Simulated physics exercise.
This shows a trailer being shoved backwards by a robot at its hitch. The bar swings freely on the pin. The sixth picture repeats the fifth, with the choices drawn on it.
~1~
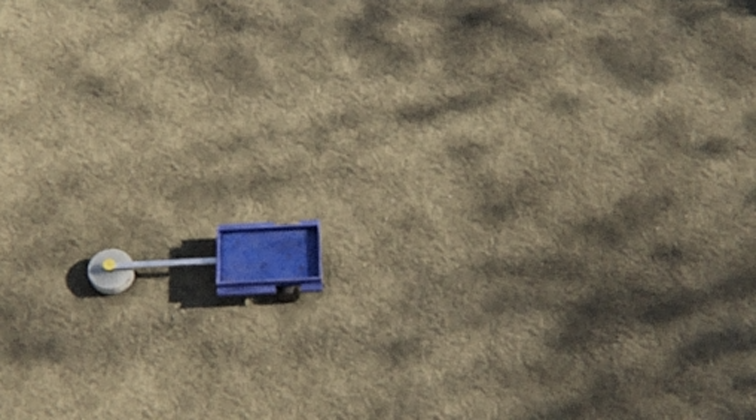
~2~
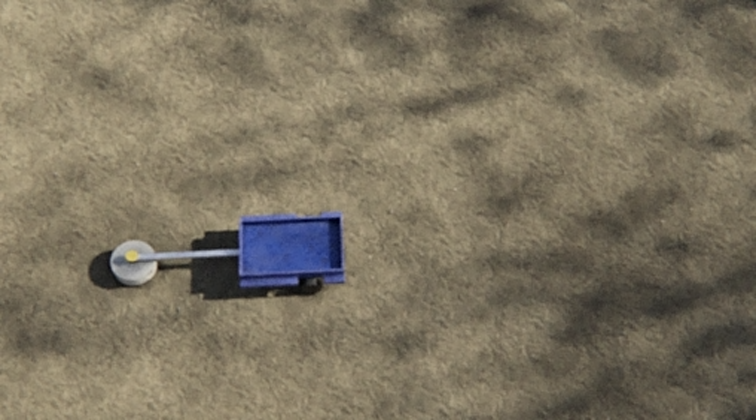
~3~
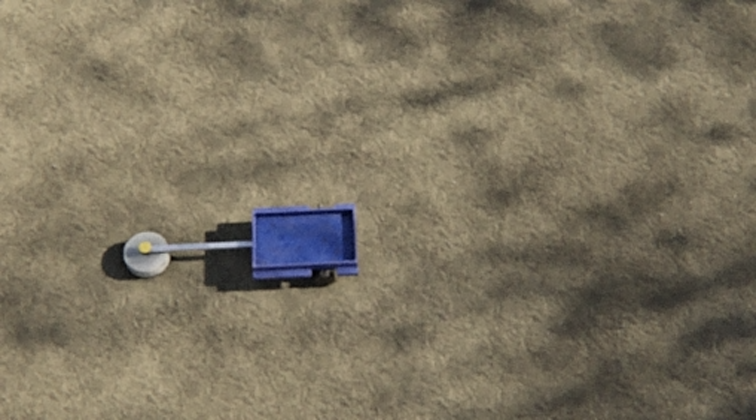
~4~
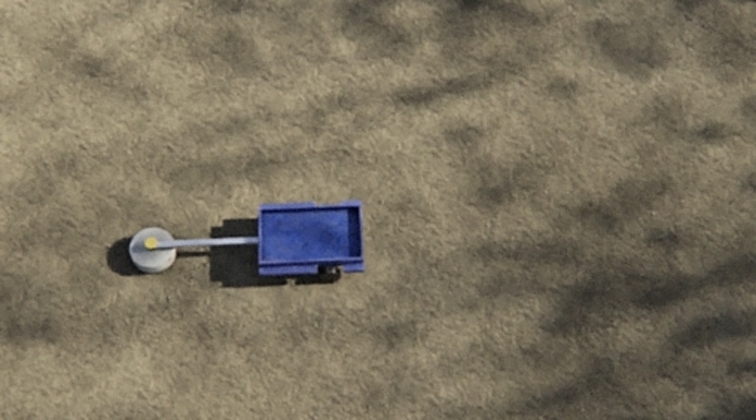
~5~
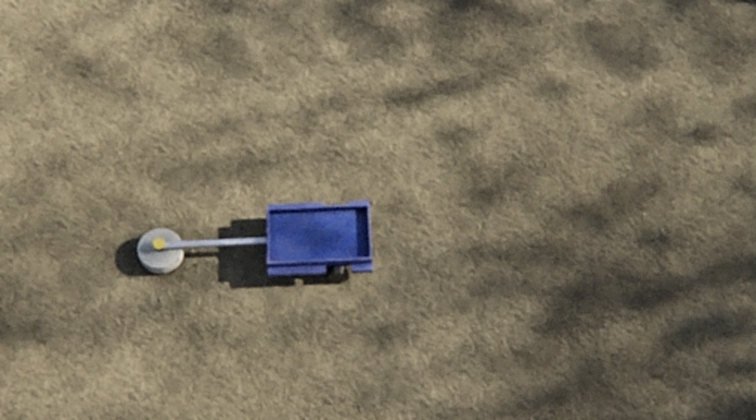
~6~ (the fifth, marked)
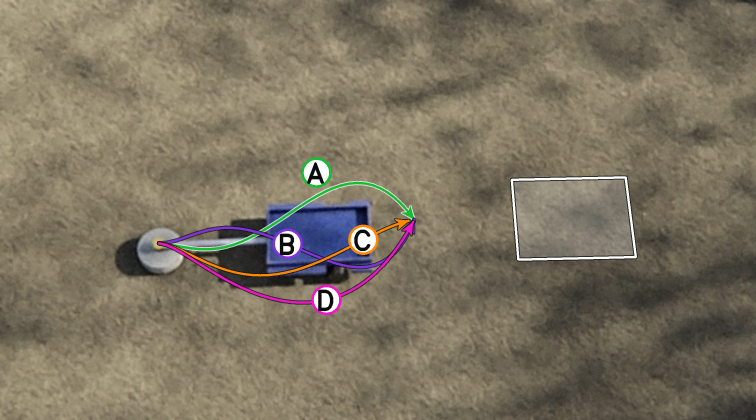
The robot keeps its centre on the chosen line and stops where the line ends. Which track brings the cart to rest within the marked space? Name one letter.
Line B does it.
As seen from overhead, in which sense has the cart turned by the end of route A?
On that route, clockwise.
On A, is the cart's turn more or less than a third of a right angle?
It turns less than that.
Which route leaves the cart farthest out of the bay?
Route D.
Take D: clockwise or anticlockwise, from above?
On that route, anticlockwise.
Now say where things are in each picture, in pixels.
The first frame shows blue cart (269, 257); robot (111, 270).
The second frame shows robot (134, 261); blue cart (292, 248).
The third frame shows robot (147, 253); blue cart (305, 240).
The fourth frame shows robot (152, 249); blue cart (311, 237).
The fifth frame shows robot (160, 249); blue cart (319, 237).
On the copy, A from (159, 243) via (298, 208) to (414, 220); B from (159, 243) via (303, 250) to (414, 220); C from (159, 243) via (286, 273) to (409, 221); D from (159, 243) via (292, 302) to (413, 222); the bay at (573, 218).
On B. First, robot (261, 239), cart (420, 237).
Then, robot (355, 273), cart (510, 233).
Finally, robot (414, 226), cart (573, 217); the cart stands in the bay.
By contrast, A leaves the cart at (569, 261), out of the bay; C leaves the cart at (560, 173), out of the bay; D leaves the cart at (526, 130), out of the bay.
